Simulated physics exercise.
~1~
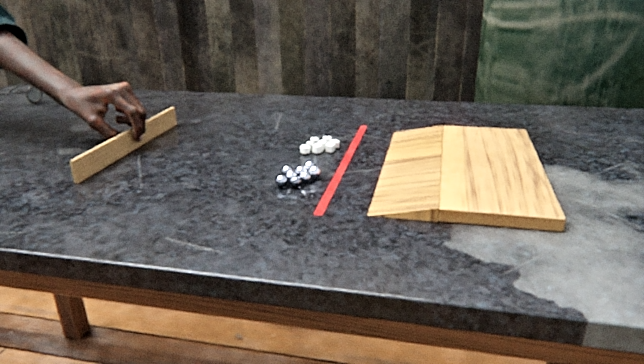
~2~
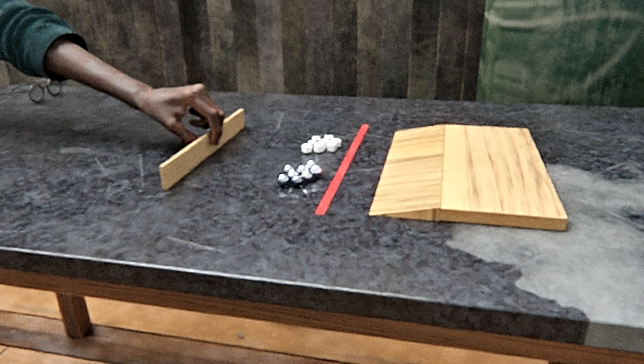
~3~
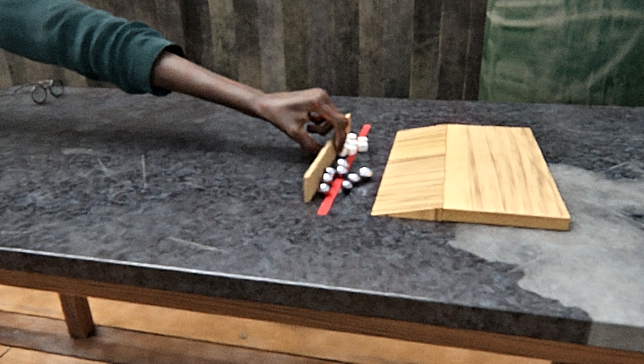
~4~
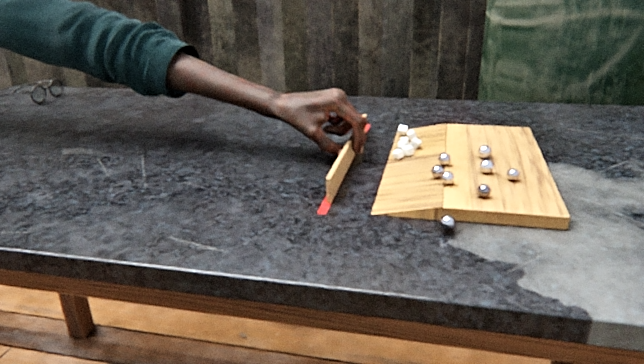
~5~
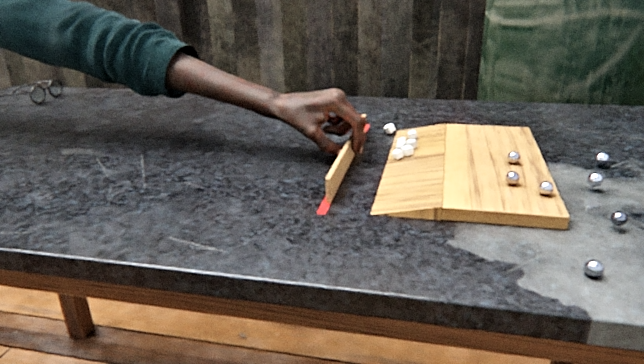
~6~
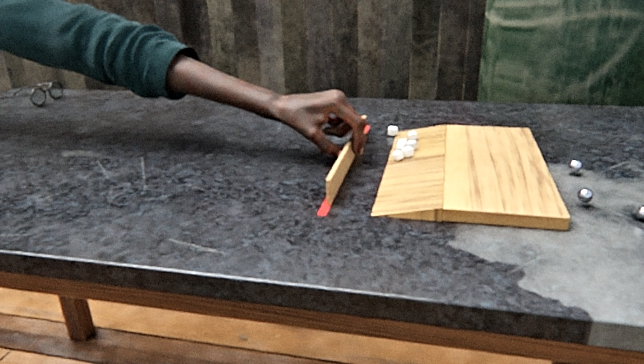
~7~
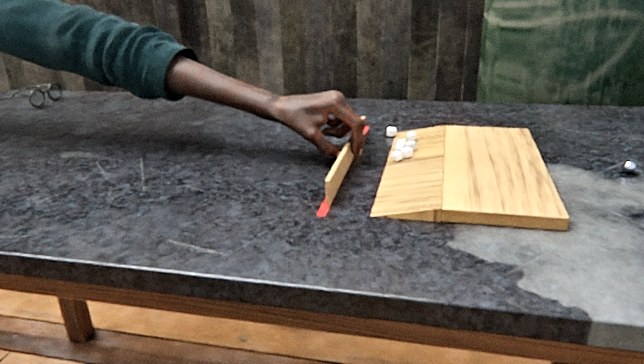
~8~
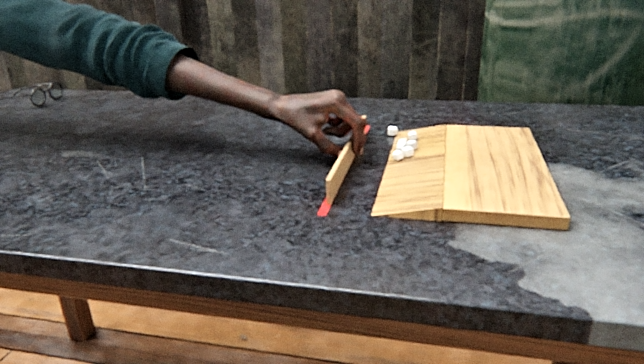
The footage shows a hand sliding an upright wooden strip rightward into two small heaps, stopping at red tape; the nearer, silvery balls roll up over the wooden ramp and out of view, while the white pieces mostly rest on its slope, with one beside it.
